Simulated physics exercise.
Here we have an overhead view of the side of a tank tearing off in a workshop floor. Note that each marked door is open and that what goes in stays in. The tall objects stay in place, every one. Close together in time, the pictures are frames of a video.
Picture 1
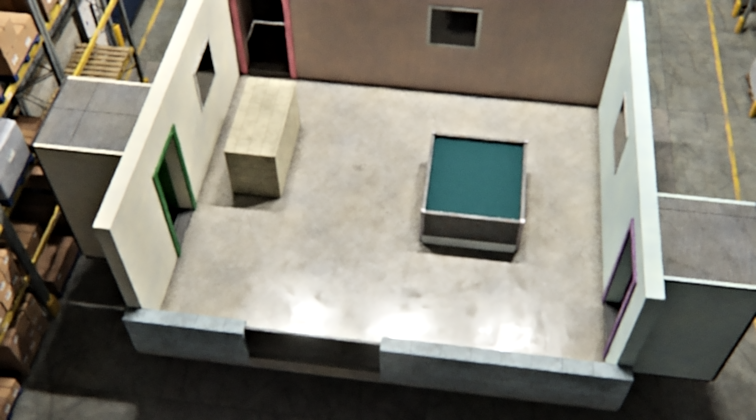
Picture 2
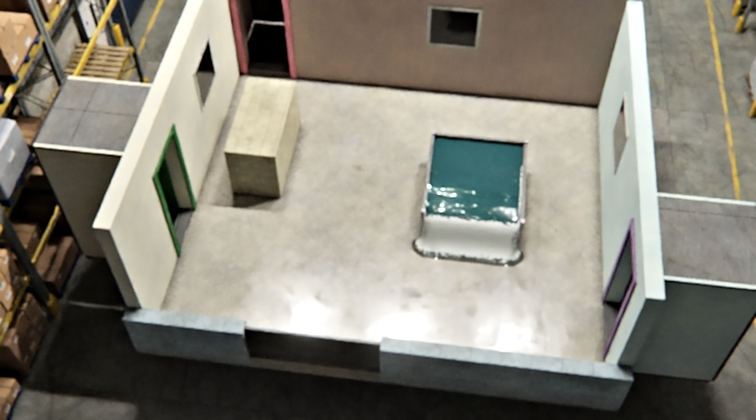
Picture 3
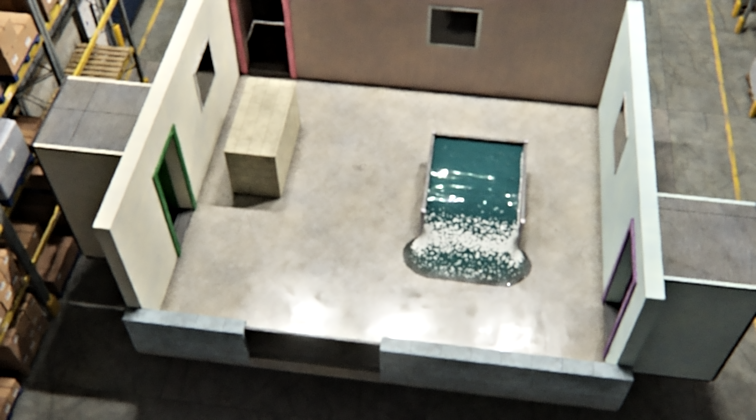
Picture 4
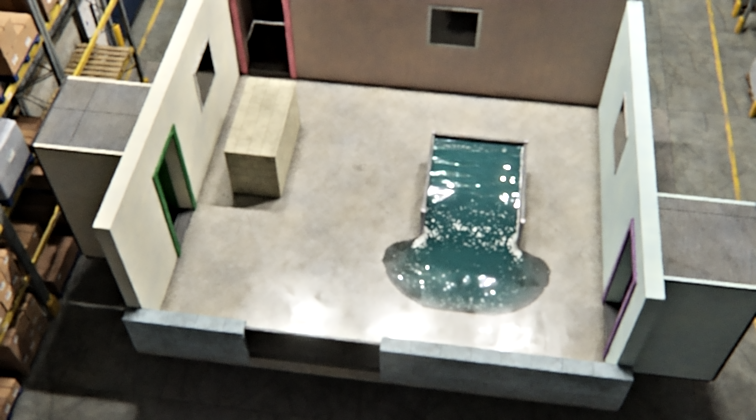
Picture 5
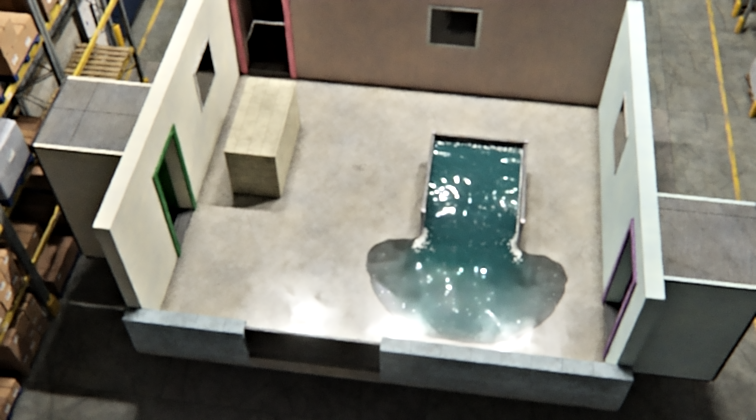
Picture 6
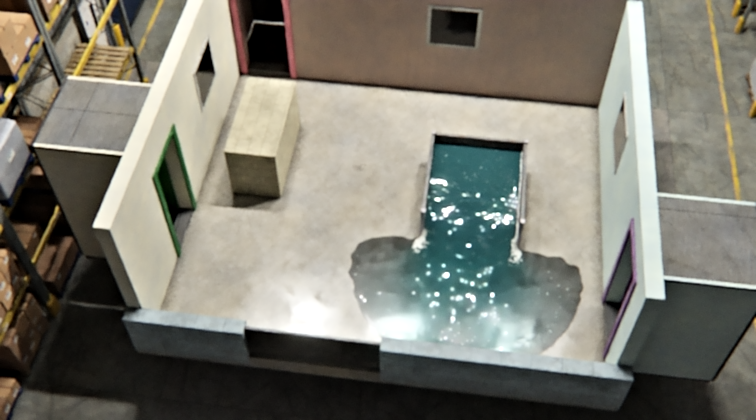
A roofless room with a pale concrete floor stands in a workshop, seen from high above by a still camera. A beige block sits left of centre and a square tank of teal water right of centre, between a green-framed doorway at left and a purple-framed one at right. The tank's near side gives way, and water pours forward, foaming, then spreads across the floor towards the low front wall as the tank's level drops.
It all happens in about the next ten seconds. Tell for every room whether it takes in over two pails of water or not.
In the end the pink door respects the limit; the green door breaks the limit; the purple door breaks the limit.
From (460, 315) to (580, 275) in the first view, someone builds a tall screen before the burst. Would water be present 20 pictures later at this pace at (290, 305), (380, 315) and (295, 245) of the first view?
Submerged; submerged; submerged.
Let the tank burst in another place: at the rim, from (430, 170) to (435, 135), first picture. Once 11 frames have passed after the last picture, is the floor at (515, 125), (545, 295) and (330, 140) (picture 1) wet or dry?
In the order given: Untouched, untouched and swamped.
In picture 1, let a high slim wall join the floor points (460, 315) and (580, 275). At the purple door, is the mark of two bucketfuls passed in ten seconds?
Looks like the purple door doesn't reach that amount here.
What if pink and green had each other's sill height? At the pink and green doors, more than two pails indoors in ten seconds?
Well, the pink door is swamped, while the green door copes.
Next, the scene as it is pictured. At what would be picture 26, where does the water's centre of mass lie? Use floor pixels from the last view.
The water's centre sits above (432, 292).
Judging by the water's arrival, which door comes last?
Going by the pictures, I'd say the pink one.
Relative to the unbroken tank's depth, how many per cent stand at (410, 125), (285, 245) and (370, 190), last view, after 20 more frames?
First spot roughly 0 %, second 4 %, third 0 %.
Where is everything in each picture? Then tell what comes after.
In the first frame, the tank at (476, 179) is whole and still.
In the second frame, the front is at (416, 242), out from the gap at (470, 233).
In the third frame, water pours out at (470, 235) and has run to (410, 262).
In the fourth frame, the front is at (406, 291), out from the gap at (470, 236).
In the fifth frame, water pours out at (470, 237) and has run to (493, 339).
In the sixth frame, water pours out at (470, 237) and has run to a hidden place.
A moment on, water covers 25 % of the floor; the pink door not reached, the green door not reached, the purple door wet at the sill, nothing in.
Next, water covers 30 % of the floor; the pink door not reached, the green door not reached, the purple door under two buckets in.
Then, water covers 50 % of the floor; the pink door not reached, the green door wet at the sill, nothing in, the purple door over two buckets in.
Later, water covers 70 % of the floor; the pink door wet at the sill, nothing in, the green door over two buckets in, the purple door over two buckets in.
In the end, water covers 100 % of the floor; the pink door under two buckets in, the green door over two buckets in, the purple door over two buckets in.
